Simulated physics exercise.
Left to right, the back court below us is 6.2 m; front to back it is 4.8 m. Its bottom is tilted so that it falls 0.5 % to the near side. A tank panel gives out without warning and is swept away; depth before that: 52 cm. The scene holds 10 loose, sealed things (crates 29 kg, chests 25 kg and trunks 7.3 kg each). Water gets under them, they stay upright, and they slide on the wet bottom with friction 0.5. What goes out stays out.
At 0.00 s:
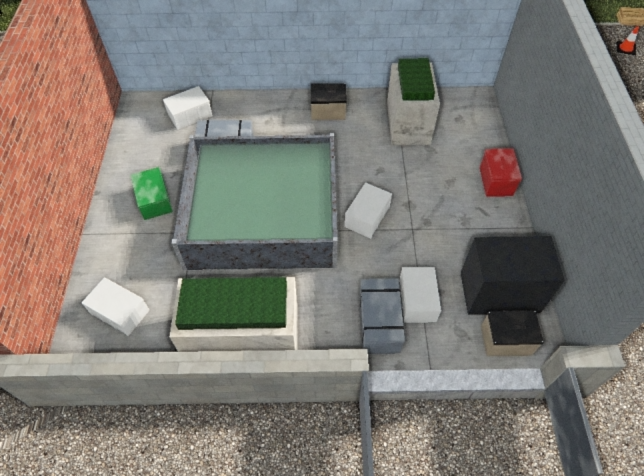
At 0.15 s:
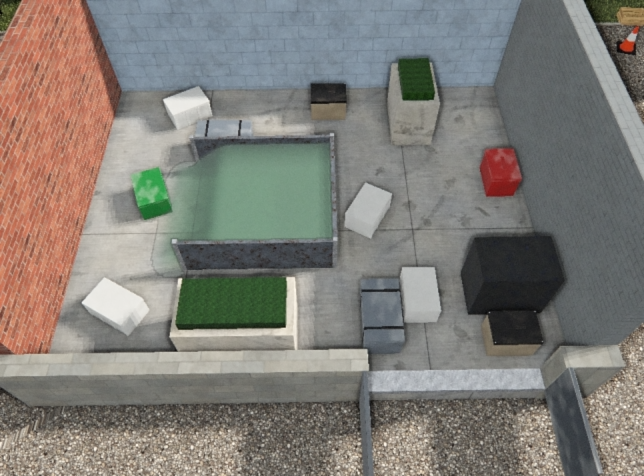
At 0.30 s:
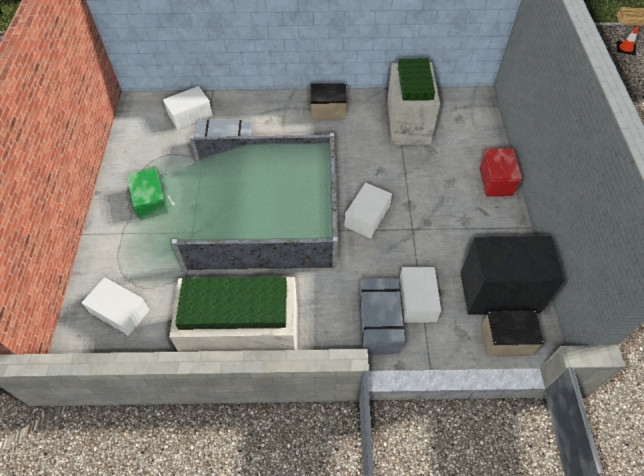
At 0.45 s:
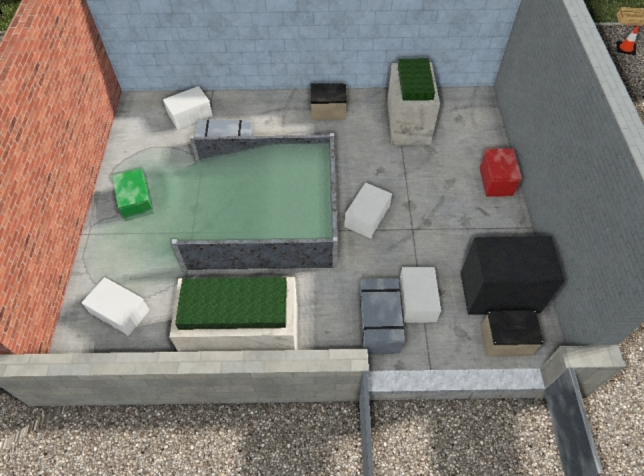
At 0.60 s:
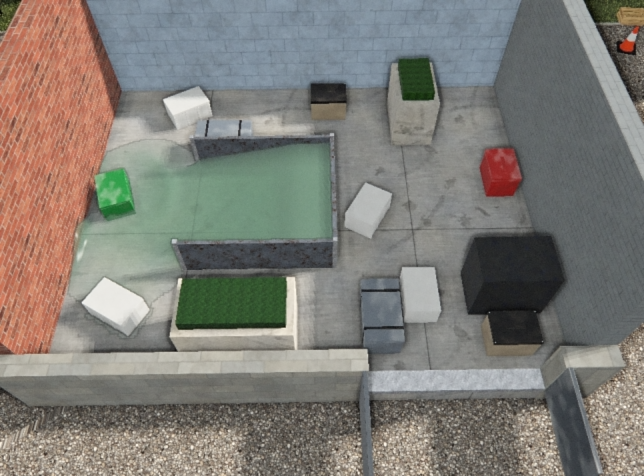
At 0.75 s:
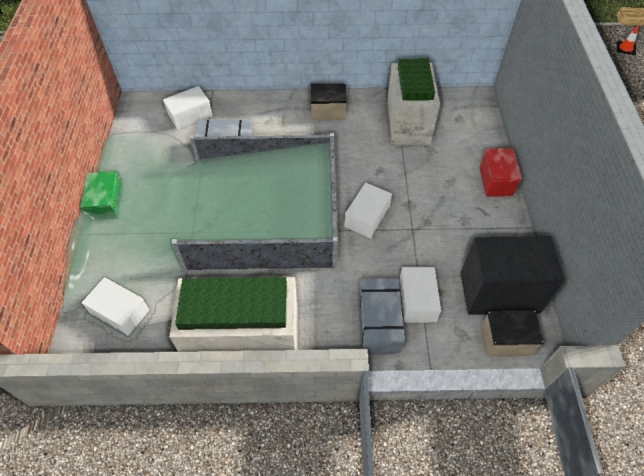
At the start, a walled tank of greenish water stands in a paved court among scattered crates and chests. Its left panel disappears and water spreads out across the floor, pushing the green crate leftward toward the brick wall, while the red chest and the other boxes stay in place.
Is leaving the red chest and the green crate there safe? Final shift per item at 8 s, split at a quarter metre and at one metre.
Red chest still; green crate long shift.
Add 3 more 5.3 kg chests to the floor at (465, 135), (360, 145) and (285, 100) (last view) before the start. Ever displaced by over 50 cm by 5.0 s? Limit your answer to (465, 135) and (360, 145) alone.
First not far enough, second not far enough.
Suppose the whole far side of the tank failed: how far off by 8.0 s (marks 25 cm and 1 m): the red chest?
If that happened, the red chest does not really move.
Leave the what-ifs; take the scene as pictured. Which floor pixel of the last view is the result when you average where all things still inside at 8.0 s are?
It works out to somewhere near (350, 212) on the floor.
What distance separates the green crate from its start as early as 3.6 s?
200 cm or so by then.
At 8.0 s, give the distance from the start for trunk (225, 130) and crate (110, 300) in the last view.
First 40 cm, then 80 cm.
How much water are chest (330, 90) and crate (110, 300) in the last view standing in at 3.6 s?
Around 6 cm and 16 cm.
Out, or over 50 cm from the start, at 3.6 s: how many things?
I make it 3 by then.
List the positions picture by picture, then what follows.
The first picture shows the red chest at (503, 163) rests on the ground; the green crate at (149, 186), on the bottom; water covers 3.2 m2; 0 of 10 have shifted.
The second picture shows the red chest at (503, 163) rests on the ground; the green crate at (149, 186), on the bottom; water covers 4.0 m2; 0 of 10 have shifted.
The third picture shows the red chest at (503, 163), on the bottom; the green crate at (145, 187), on the bottom, 6 cm from its start; 4.8 m2 under water; 1 of 10 have shifted.
The fourth picture shows the red chest at (503, 163), on the bottom; the green crate at (130, 187), on the bottom, 26 cm from its start; water covers 5.8 m2; 1 of 10 have shifted.
The fifth picture shows the red chest at (503, 163) rests on the ground; the green crate at (112, 188) rests on the ground, 50 cm from its start; water covers 6.6 m2; 1 of 10 have shifted.
The sixth picture shows the red chest at (503, 163), on the bottom; the green crate at (99, 189), on the bottom, 68 cm from its start; water covers 7.0 m2; 1 of 10 have shifted.
After 1.6 s the red chest is near (503, 163), 0.0 m from its start, aground; the green crate is near (101, 165), 0.7 m from its start, afloat; 0 of 10 are out; 1 afloat.
After 3.6 s the red chest is near (503, 163), 0.0 m from its start, aground; the green crate is near (194, 86), 2.0 m from its start, afloat; 0 of 10 are out; 3 afloat.
After 5.6 s the red chest is near (503, 163), 0.0 m from its start, aground; the green crate is near (301, 96), 2.7 m from its start, aground; 0 of 10 are out; 2 afloat.
After 8.0 s the red chest is near (503, 163), 0.0 m from its start, aground; the green crate is near (302, 96), 2.7 m from its start, aground; 0 of 10 are out; 1 afloat.
